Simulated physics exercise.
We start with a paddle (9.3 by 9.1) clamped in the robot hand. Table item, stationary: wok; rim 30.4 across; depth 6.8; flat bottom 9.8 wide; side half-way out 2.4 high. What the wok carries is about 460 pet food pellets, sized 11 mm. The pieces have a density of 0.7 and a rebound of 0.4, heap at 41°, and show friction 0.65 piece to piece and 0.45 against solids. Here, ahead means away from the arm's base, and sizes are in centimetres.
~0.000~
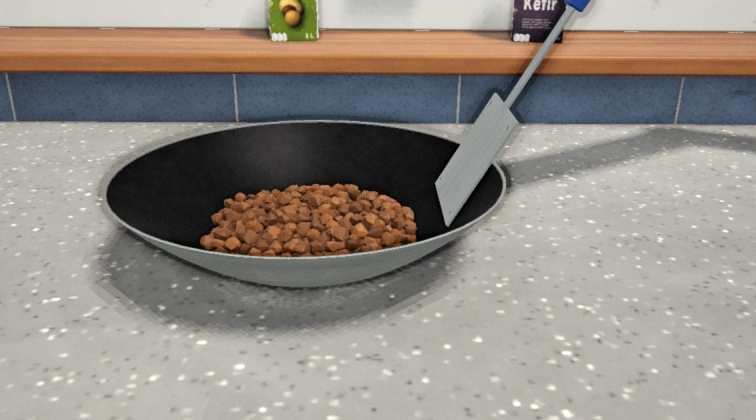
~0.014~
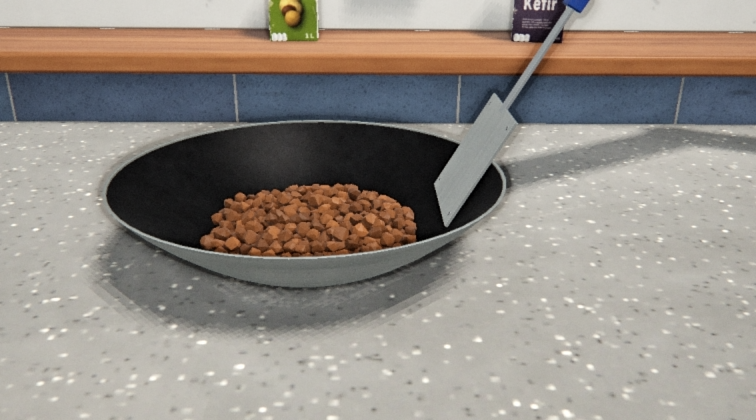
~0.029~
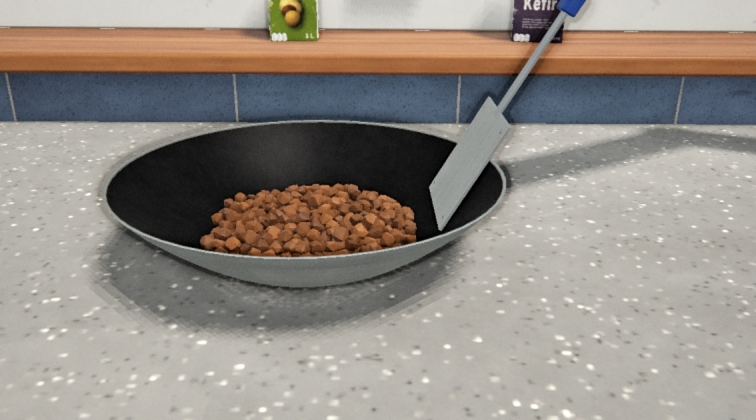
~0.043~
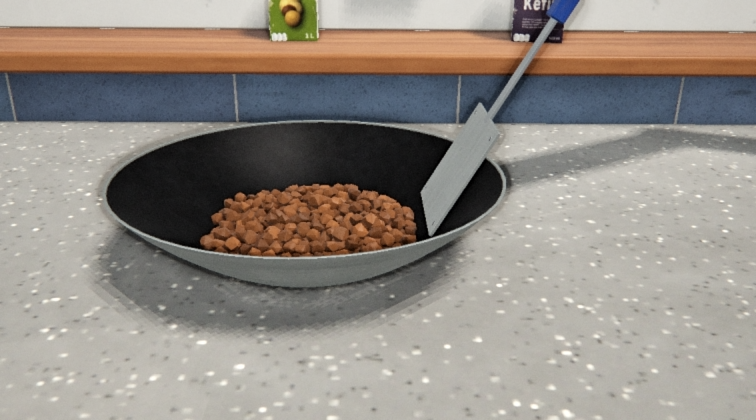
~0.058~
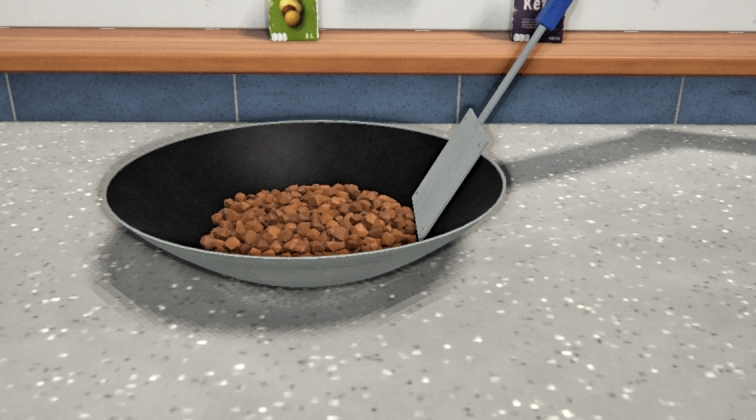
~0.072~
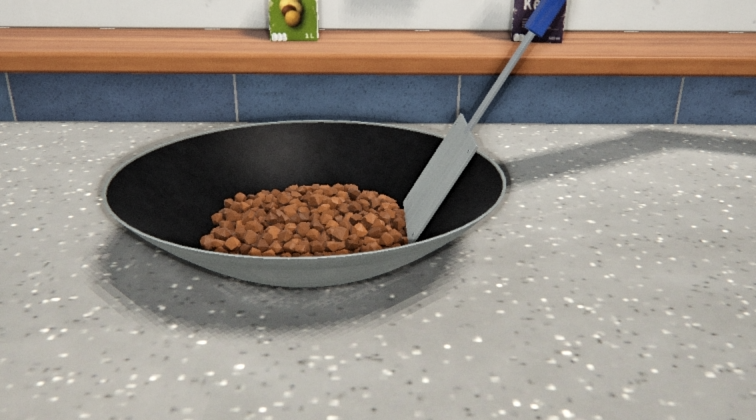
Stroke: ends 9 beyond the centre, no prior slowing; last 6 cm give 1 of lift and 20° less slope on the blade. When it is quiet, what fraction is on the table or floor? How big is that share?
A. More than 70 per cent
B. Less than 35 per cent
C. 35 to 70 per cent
Less than 35 per cent (B).
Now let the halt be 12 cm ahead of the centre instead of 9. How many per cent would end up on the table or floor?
It would be near 40 per cent.
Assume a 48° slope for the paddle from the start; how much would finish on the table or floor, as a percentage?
In that case some 10 per cent.
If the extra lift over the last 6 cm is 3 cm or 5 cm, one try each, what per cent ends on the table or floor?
10 and 10 per cent.
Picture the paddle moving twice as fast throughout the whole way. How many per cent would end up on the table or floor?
45 per cent, roughly.
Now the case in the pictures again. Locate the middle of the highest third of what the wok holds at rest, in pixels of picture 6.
Around (161, 181).
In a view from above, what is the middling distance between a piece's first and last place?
I'd guess close to 10 centimetres.
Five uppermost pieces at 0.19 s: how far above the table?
They are around 6 cm up.
After 0.19 s, sloping 60°, highest piece 7 above the table; 460 in the wok.
After 0.31 s, sloping 54°, highest piece 10 above the table; 458 in the wok, 2 on the blade or in flight.
After 0.57 s, sloping 40°, highest piece 8 above the table; 380 in the wok, 76 on the table or floor, 4 on the blade or in flight.
After 1.62 s, sloping 40°, highest piece 8 above the table; 380 in the wok, 80 on the table or floor.
In the end, 380 in the wok, 80 on the table or floor. That is 17 % on the table or floor.
